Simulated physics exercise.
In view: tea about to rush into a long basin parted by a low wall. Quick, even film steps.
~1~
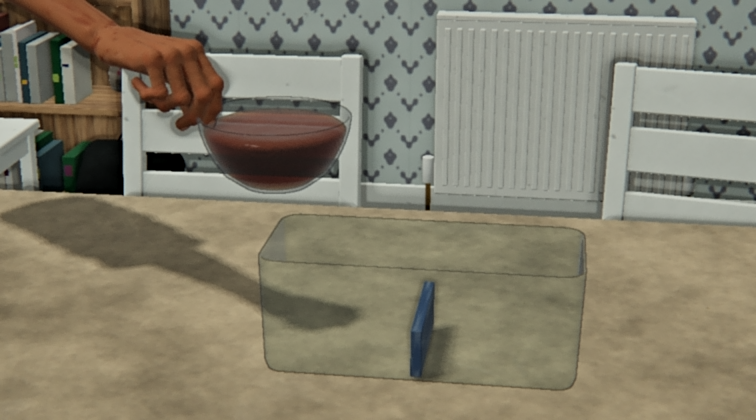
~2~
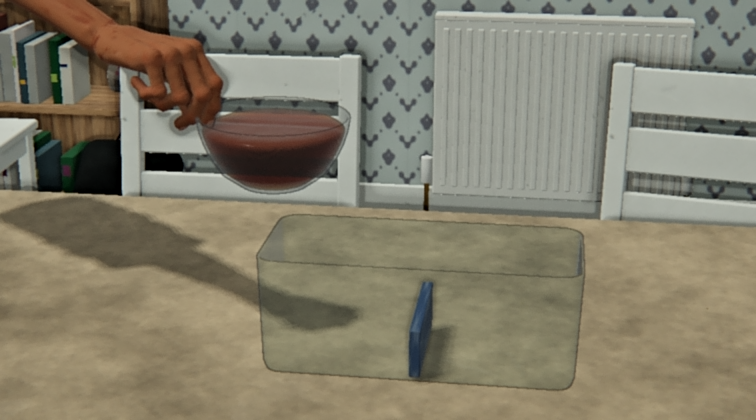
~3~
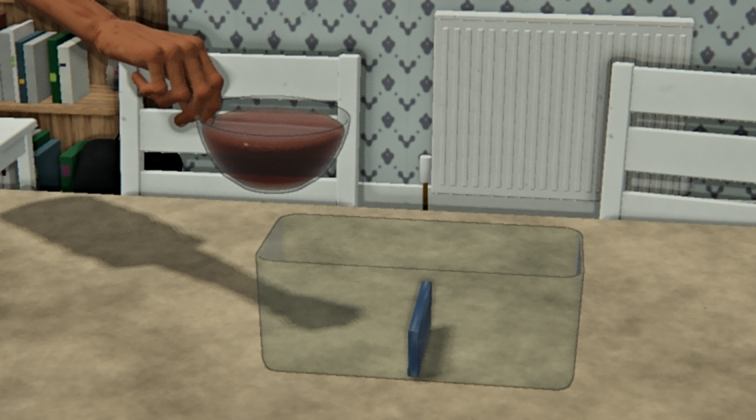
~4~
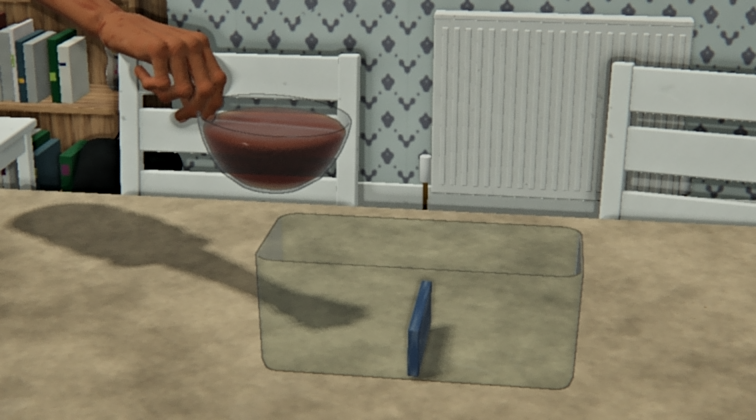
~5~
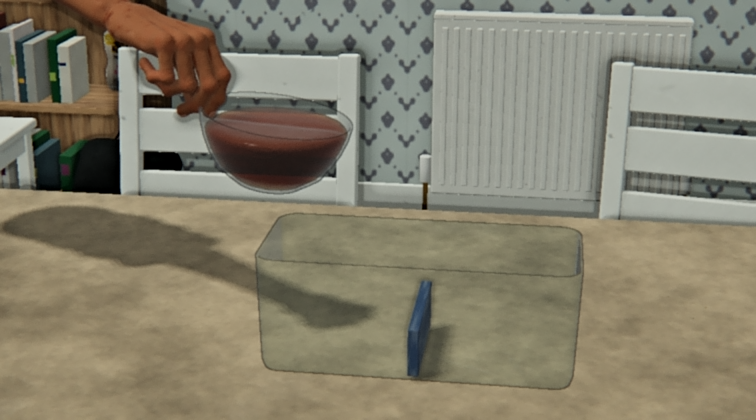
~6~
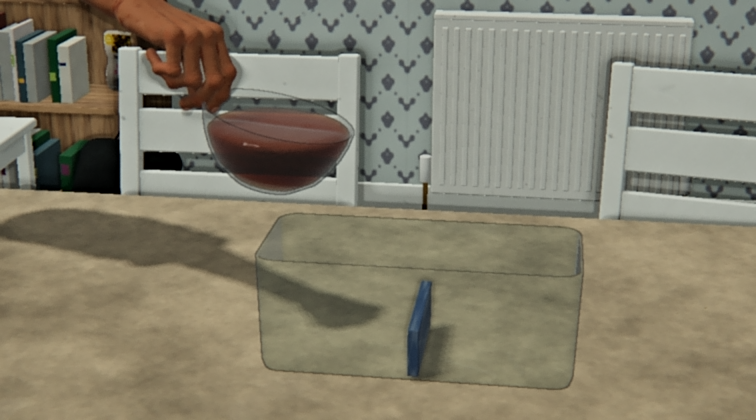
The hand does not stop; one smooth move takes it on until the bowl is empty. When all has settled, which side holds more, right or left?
The left side.
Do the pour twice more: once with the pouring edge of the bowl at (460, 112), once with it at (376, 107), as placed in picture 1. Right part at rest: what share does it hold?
Near 95 in a hundred first, near 55 in a hundred second.
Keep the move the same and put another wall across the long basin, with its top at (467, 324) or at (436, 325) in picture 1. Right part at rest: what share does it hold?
Try one about 15 %, try two about 20 %.
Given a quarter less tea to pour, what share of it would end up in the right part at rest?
About 5 percent.
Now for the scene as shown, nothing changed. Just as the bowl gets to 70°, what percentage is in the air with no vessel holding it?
Estimate: 35 per cent, roughly.
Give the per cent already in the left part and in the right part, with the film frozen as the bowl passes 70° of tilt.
The left part holds 20 percent and the right part 5 percent.
A moment on, the tilt is 70° and 39 per cent is still to pour, 22 is left of the wall and 6 right of it.
Next, the tilt is 97° and 2 per cent is still to pour, 79 is left of the wall and 16 right of it.
Then the tilt is 98° and 0 per cent is still to pour, 82 is left of the wall and 18 right of it.
Later the tilt is 98° and 0 per cent is still to pour, 81 is left of the wall and 19 right of it.
At rest 81 per cent lies left of the wall, 18 right of it and 1 outside.
